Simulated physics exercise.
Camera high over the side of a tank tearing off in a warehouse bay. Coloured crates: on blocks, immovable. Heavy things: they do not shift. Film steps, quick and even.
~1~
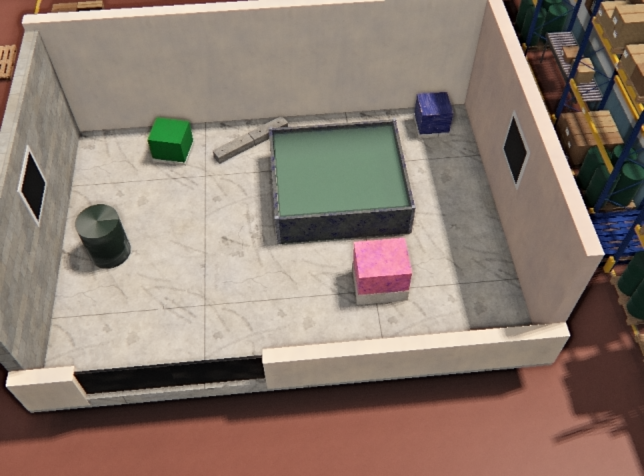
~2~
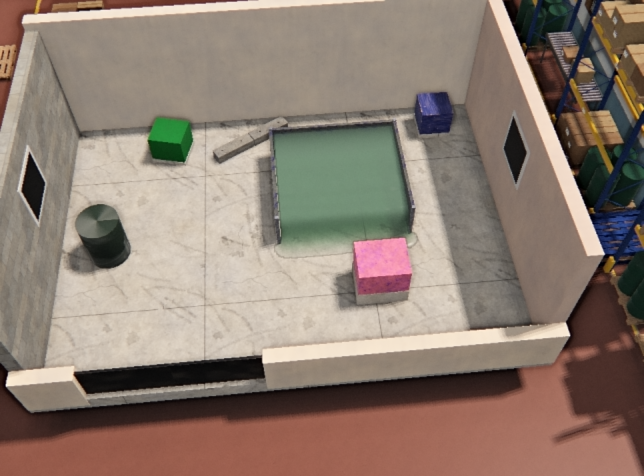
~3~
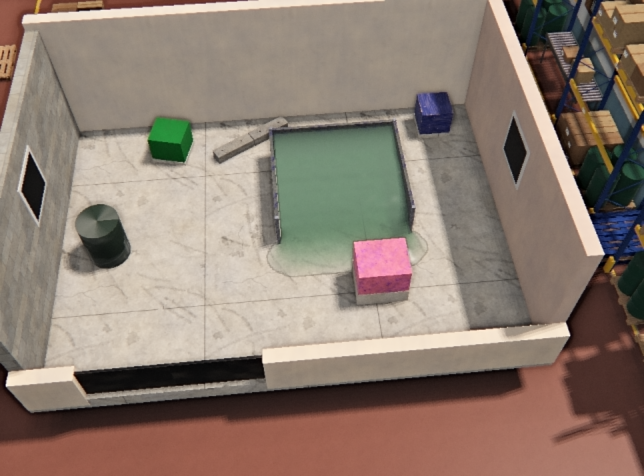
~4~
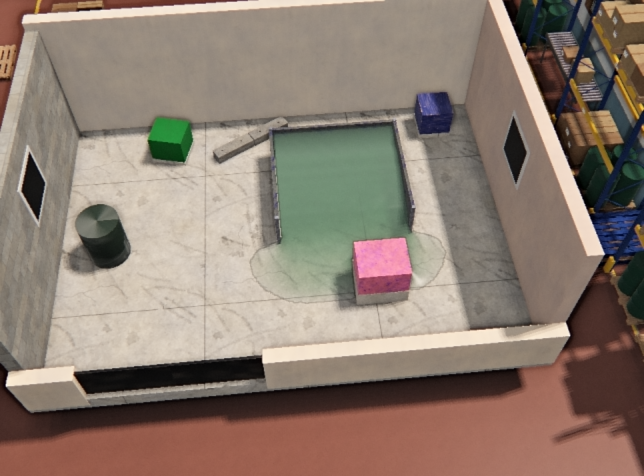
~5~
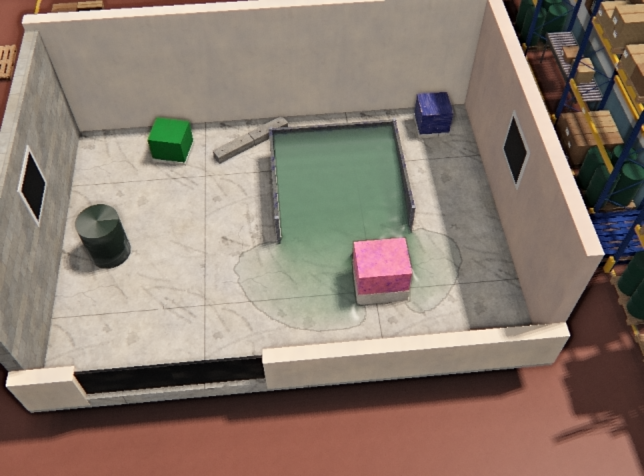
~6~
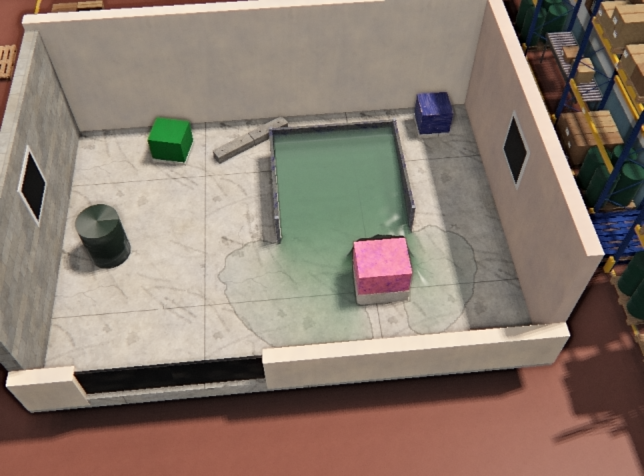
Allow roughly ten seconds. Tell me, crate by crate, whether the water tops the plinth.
Pink crate: Yes, it does. Green crate: Yes, it does. Blue crate: Yes, it does.
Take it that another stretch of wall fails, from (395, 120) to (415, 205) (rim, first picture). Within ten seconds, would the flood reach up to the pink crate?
Looking at it, the pink crate is left untouched.
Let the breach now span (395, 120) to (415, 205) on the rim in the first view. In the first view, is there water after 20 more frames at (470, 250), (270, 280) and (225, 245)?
Spot one: Reached by the flood. Spot two: Spared by the leak. Spot three: Spared by the leak.
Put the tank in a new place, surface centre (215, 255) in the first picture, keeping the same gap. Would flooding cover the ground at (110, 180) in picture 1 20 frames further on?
At that spot: Inundated.
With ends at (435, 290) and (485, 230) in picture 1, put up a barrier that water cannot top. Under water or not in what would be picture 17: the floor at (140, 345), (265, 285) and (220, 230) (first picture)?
Outcome by spot, in order - watered, watered, unwatered.
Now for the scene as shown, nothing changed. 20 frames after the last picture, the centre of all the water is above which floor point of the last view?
About (317, 274).
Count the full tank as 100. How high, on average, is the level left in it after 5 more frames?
54 percent or thereabouts.
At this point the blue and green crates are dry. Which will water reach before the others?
That would be the blue one.
A moment on, water covers 30 % of the floor; the pink crate water round its plinth, the green crate not reached, the blue crate not reached.
Next, water covers 35 % of the floor; the pink crate water round its plinth, the green crate not reached, the blue crate not reached.
Then, water covers 55 % of the floor; the pink crate water round its plinth, the green crate not reached, the blue crate water round its plinth.
Later, water covers 80 % of the floor; the pink crate water round its plinth, the green crate water round its plinth, the blue crate water round its plinth.
In the end, water covers 100 % of the floor; the pink crate was topped, the green crate was topped, the blue crate was topped.
